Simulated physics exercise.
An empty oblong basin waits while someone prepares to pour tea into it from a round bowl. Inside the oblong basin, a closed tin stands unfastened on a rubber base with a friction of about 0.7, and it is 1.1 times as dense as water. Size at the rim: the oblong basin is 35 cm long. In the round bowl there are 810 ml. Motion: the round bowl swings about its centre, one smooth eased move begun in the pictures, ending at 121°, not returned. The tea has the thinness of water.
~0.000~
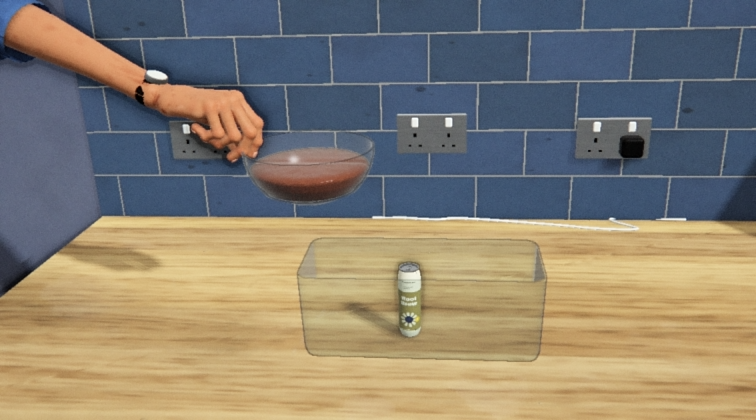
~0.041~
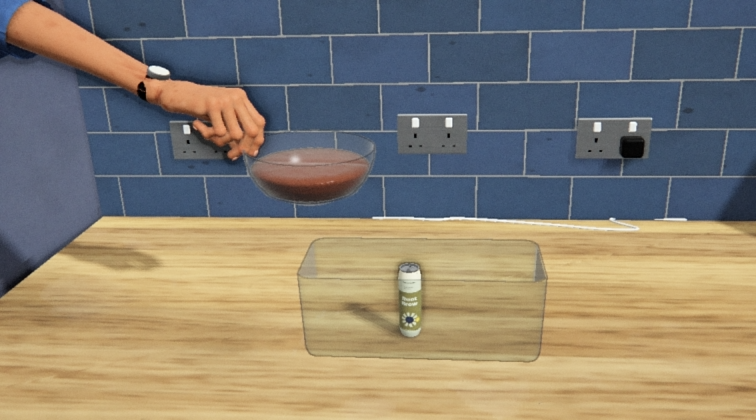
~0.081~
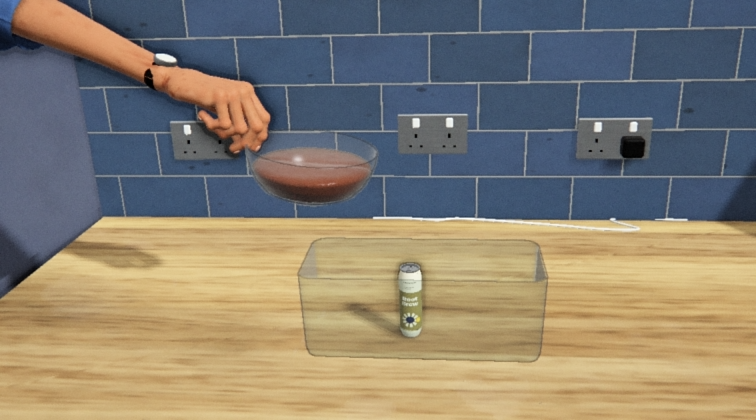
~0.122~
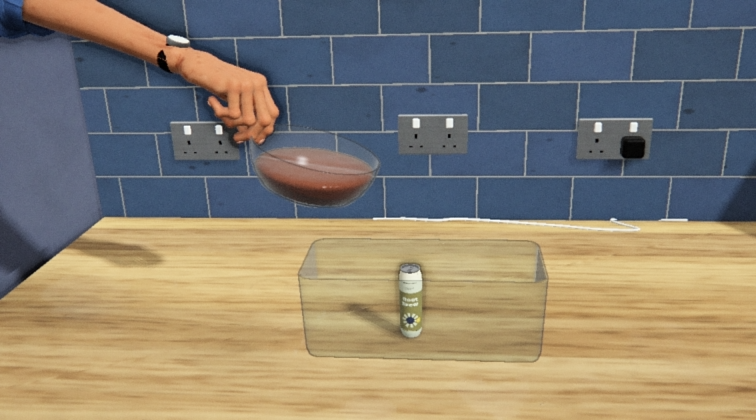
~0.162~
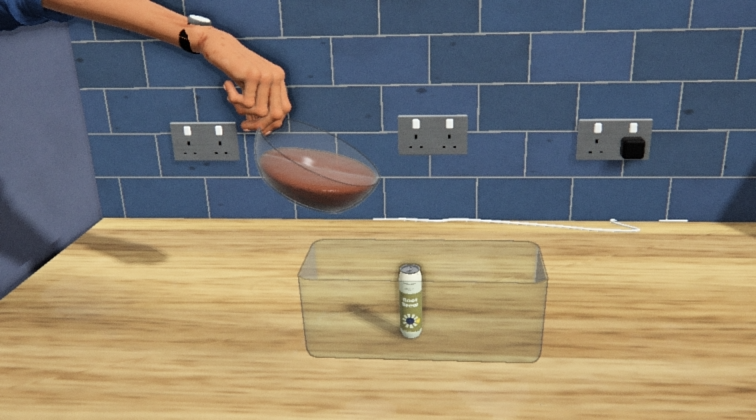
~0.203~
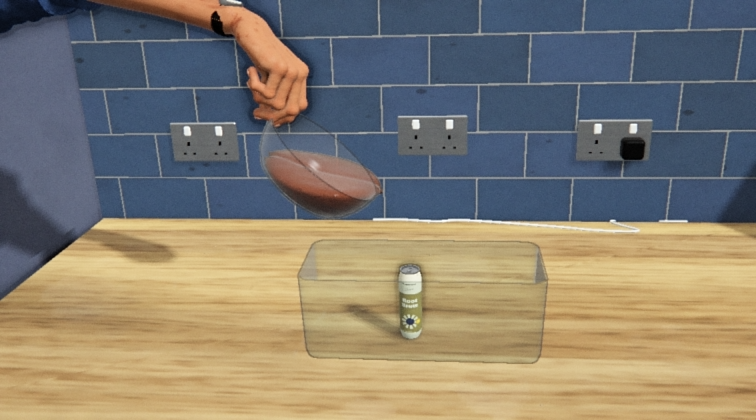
Glass bowl of reddish-brown liquid tilting steadily to the right beside a hand, above a clear oblong basin holding a small tin.
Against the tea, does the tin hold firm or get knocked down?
Tipped over.
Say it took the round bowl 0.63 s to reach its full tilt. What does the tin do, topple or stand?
The tin tumbles.
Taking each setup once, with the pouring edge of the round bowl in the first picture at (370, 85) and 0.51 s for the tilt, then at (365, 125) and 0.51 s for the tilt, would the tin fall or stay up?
Run one: It tumbles. Run two: It tumbles.
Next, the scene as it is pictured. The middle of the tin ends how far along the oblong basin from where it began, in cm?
Some 10.0 cm.
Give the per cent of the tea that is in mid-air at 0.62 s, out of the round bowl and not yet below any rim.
Near 4 in a hundred.
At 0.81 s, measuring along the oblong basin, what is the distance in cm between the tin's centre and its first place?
Its middle sits about 10 cm from the start.
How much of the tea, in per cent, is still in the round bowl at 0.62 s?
Near 0 in a hundred.
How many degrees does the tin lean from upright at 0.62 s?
About 15°.
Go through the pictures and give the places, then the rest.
Tilt 0°; pouring edge (373, 148); surface from (252, 162) to (370, 162); the oblong basin's rim runs from (305, 258) to (542, 261); the tin's top is at (409, 271), in the first picture.
Tilt 2°; pouring edge (374, 150); surface from (253, 162) to (371, 163), in the second picture.
Tilt 7°; pouring edge (377, 156); surface from (254, 159) to (372, 167), in the third picture.
Tilt 16°; pouring edge (379, 167); surface from (257, 155) to (374, 172), in the fourth picture.
Tilt 28°; pouring edge (379, 181); surface from (261, 154) to (377, 176), in the fifth picture.
Tilt 41°; pouring edge (375, 196); surface from (267, 154) to (364, 179); 4 per cent is over the edge, in the sixth picture.
After 0.44 s the tilt is 116° and 1 per cent is still to pour; the tin stands where it began.
After 0.62 s the tilt is 121° and 0 per cent is still to pour; the tin leans 16°.
After 0.81 s the tilt is 121° and 0 per cent is still to pour; the tin lies on its side.
After 1.01 s the tilt is 121° and 0 per cent is still to pour; the tin lies on its side.
In the end the tin lies on its side.
